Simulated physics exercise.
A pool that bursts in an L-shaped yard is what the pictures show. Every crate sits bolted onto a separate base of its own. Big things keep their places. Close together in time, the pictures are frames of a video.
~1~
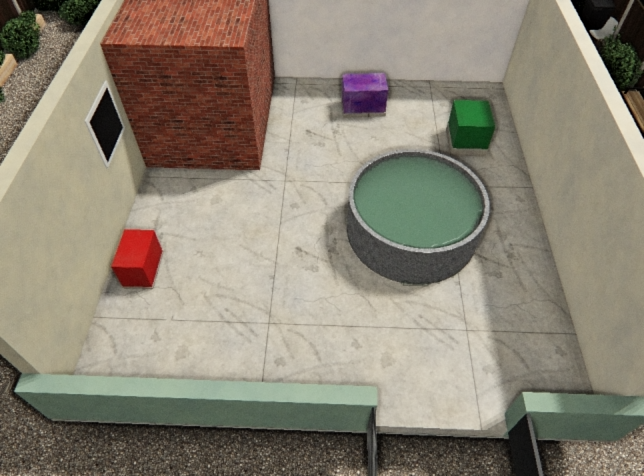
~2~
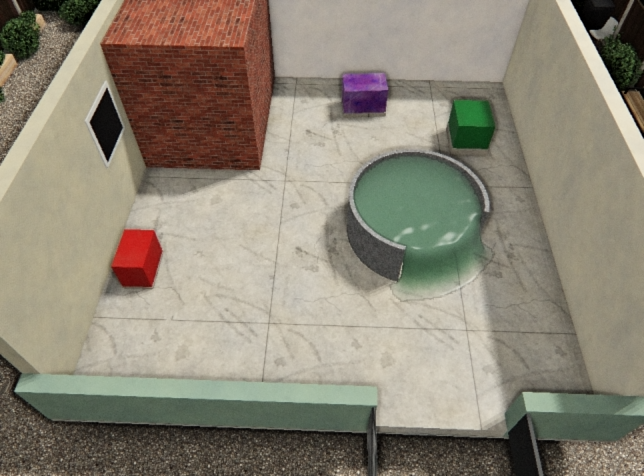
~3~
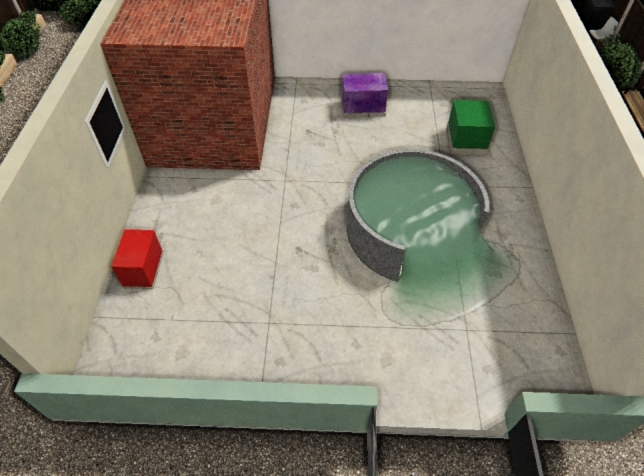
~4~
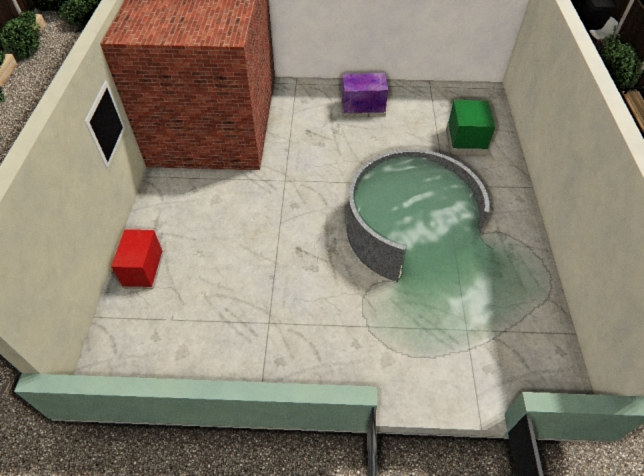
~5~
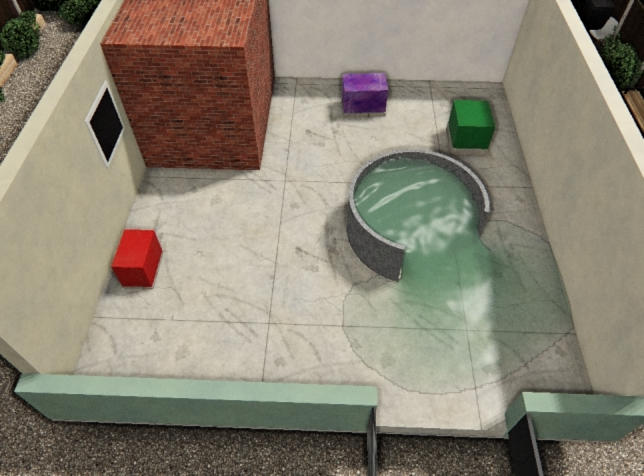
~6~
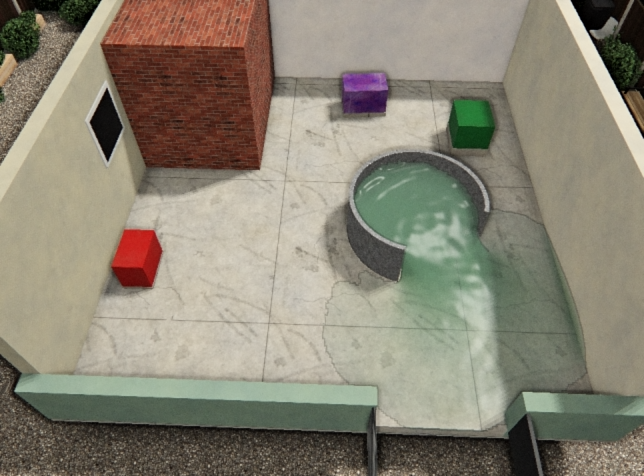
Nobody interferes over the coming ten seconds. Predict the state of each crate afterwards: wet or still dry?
Afterwards, the red crate is wet; the green crate is still dry; the purple crate is still dry.
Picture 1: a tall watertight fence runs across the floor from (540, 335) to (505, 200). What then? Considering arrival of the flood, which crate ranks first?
It's the crate marked green.
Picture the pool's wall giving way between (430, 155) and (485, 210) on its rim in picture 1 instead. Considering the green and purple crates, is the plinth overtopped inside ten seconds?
In that case the green crate is flooded and the purple crate is flooded.
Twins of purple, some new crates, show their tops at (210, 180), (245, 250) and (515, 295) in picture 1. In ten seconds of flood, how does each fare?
As listed: Keeps dry, stays dry, is topped.
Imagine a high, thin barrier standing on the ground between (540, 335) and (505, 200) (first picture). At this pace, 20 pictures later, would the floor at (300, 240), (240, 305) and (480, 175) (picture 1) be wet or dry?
One by one: Spared, spared, soaked.
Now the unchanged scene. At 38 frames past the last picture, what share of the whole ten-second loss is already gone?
Estimate: 80 %.
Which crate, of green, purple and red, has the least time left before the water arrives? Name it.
The answer is the one in green.
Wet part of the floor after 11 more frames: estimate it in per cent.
My estimate is roughly 25 percent.
A moment on, water covers 20 % of the floor; the red crate not reached, the green crate not reached, the purple crate not reached.
Next, water covers 25 % of the floor; the red crate not reached, the green crate not reached, the purple crate not reached.
Then, water covers 35 % of the floor; the red crate not reached, the green crate water round its plinth, the purple crate not reached.
Later, water covers 55 % of the floor; the red crate water round its plinth, the green crate water round its plinth, the purple crate water round its plinth.
In the end, water covers 85 % of the floor; the red crate was topped, the green crate stayed above the water, the purple crate stayed above the water.
